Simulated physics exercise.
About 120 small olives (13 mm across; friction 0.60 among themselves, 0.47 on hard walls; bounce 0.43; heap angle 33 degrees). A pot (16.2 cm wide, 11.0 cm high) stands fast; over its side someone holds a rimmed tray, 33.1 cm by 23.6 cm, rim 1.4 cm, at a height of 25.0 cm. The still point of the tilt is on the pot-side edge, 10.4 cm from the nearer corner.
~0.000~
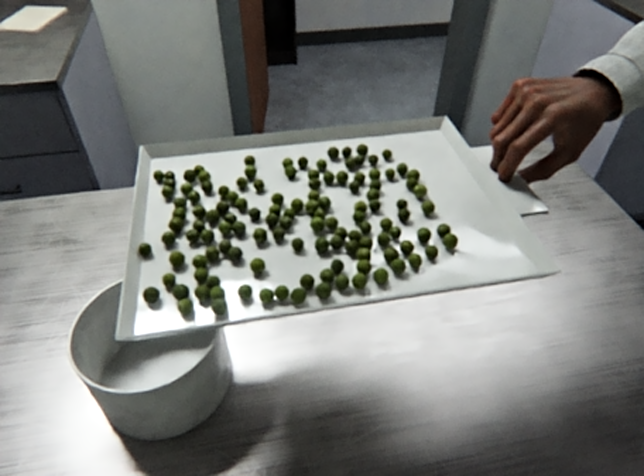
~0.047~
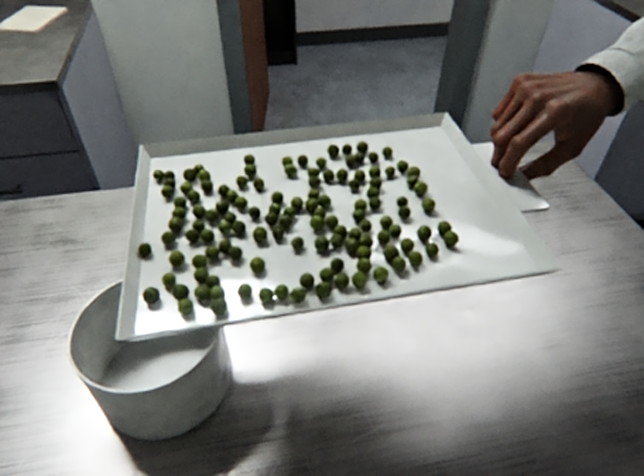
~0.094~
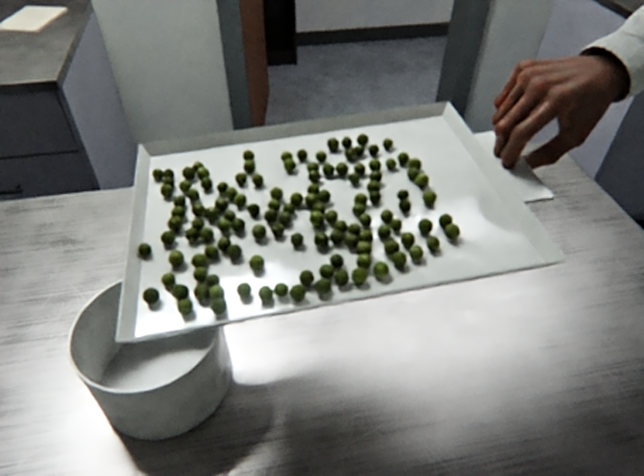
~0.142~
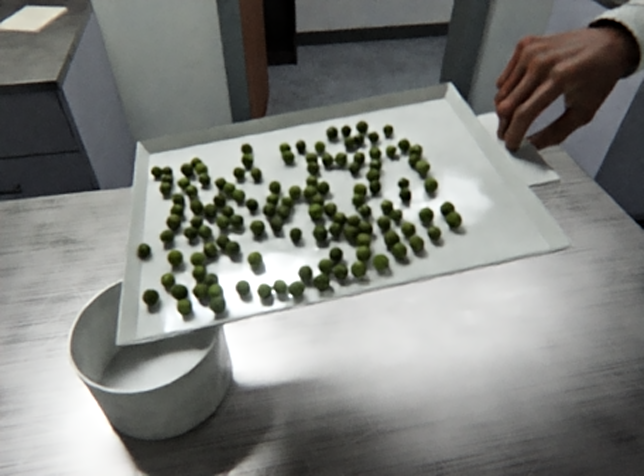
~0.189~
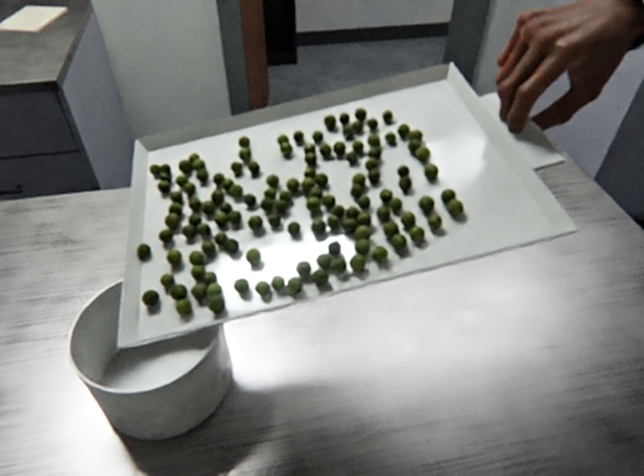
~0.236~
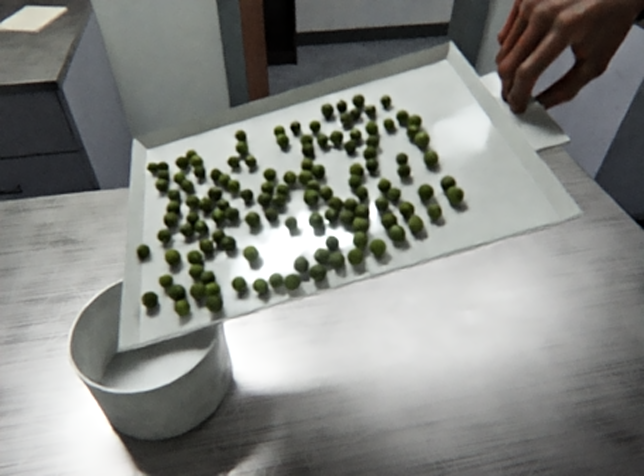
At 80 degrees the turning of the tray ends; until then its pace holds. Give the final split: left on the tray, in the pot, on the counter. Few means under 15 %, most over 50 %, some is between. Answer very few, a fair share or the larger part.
Left on the tray: Very few; in the pot: A fair share; on the counter: The larger part.
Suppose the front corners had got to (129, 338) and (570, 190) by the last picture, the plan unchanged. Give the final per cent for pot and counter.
Pot 35, counter 65.
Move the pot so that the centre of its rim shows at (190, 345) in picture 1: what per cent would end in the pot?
Some 35 per cent.
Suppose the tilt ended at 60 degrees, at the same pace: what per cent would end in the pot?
In that case some 20 per cent.
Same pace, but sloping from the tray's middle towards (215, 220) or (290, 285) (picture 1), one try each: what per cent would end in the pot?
About 60 and 0 per cent.
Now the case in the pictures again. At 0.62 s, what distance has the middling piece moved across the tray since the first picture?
About 9 cm.
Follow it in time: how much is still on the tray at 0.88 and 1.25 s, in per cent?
In turn: 55, 0.
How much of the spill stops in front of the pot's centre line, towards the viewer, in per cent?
Roughly 100 per cent.
Then, at 0.62 s, tilt 46 degrees; the tray holds 100 %, the pot 0 %.
Then, at 0.88 s, tilt 67 degrees; the tray holds 55 %, the pot 5 %.
After 1.25 s, tilt 80 degrees; the tray holds 0 %, the pot 25 %.
At rest (2.0 s), tray 0 %, pot 25 %, counter 75 %.
